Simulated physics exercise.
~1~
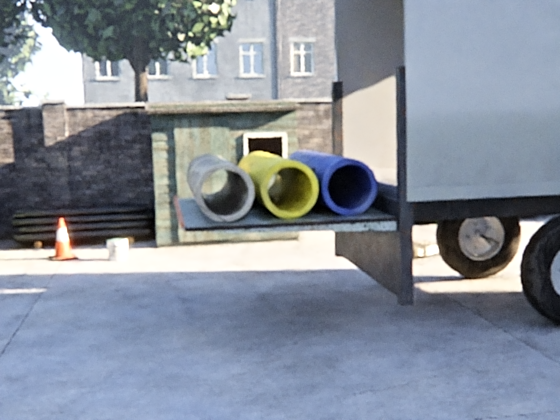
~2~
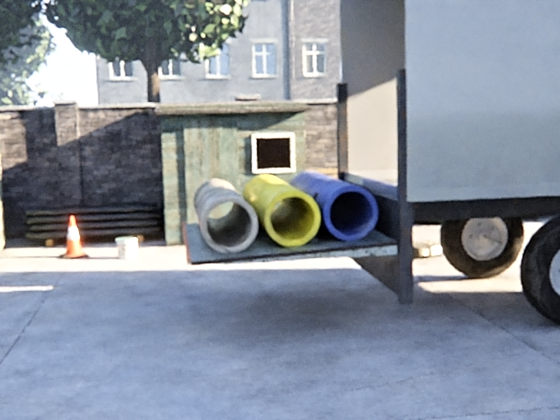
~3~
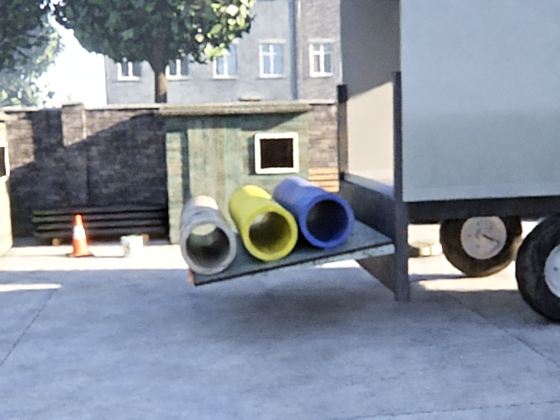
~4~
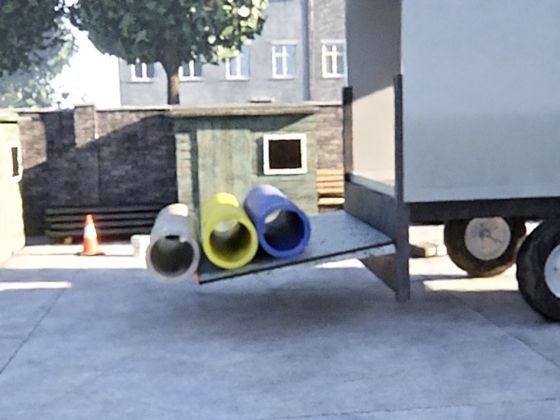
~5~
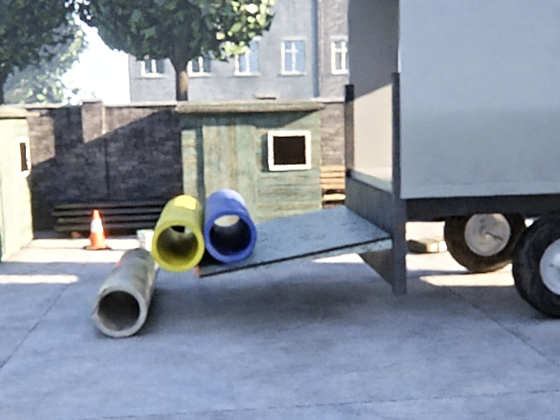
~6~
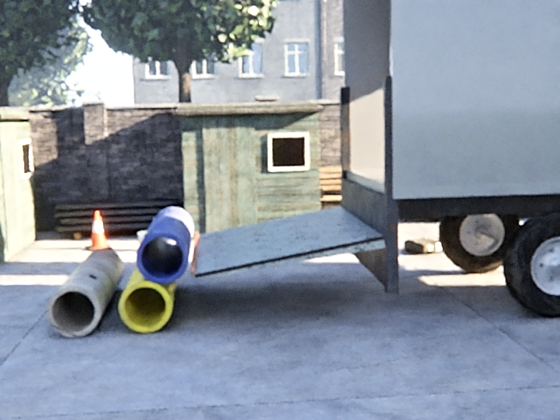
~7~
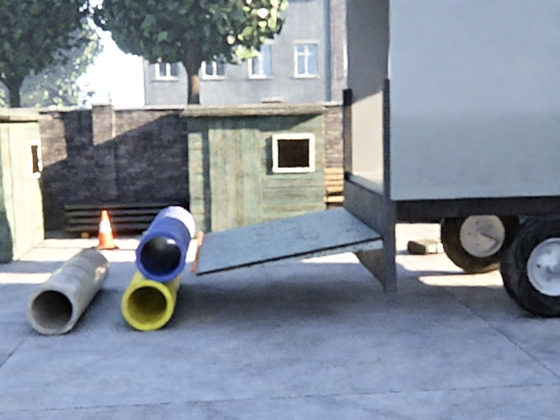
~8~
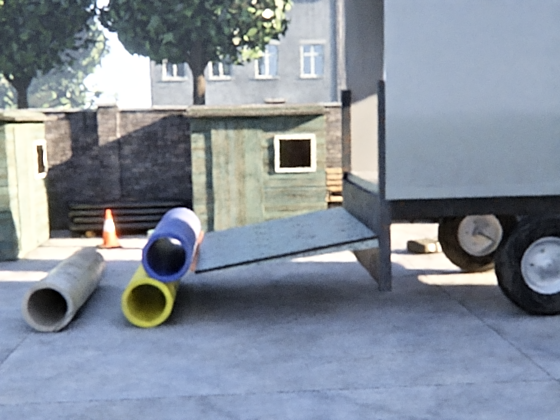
Three thick-walled pipes, one grey, one yellow and one blue, ride down on a lorry's tail platform, which tilts to the left. They roll off its lower edge, grey first, and end with grey and yellow on the ground and blue resting above yellow beside the platform's edge.
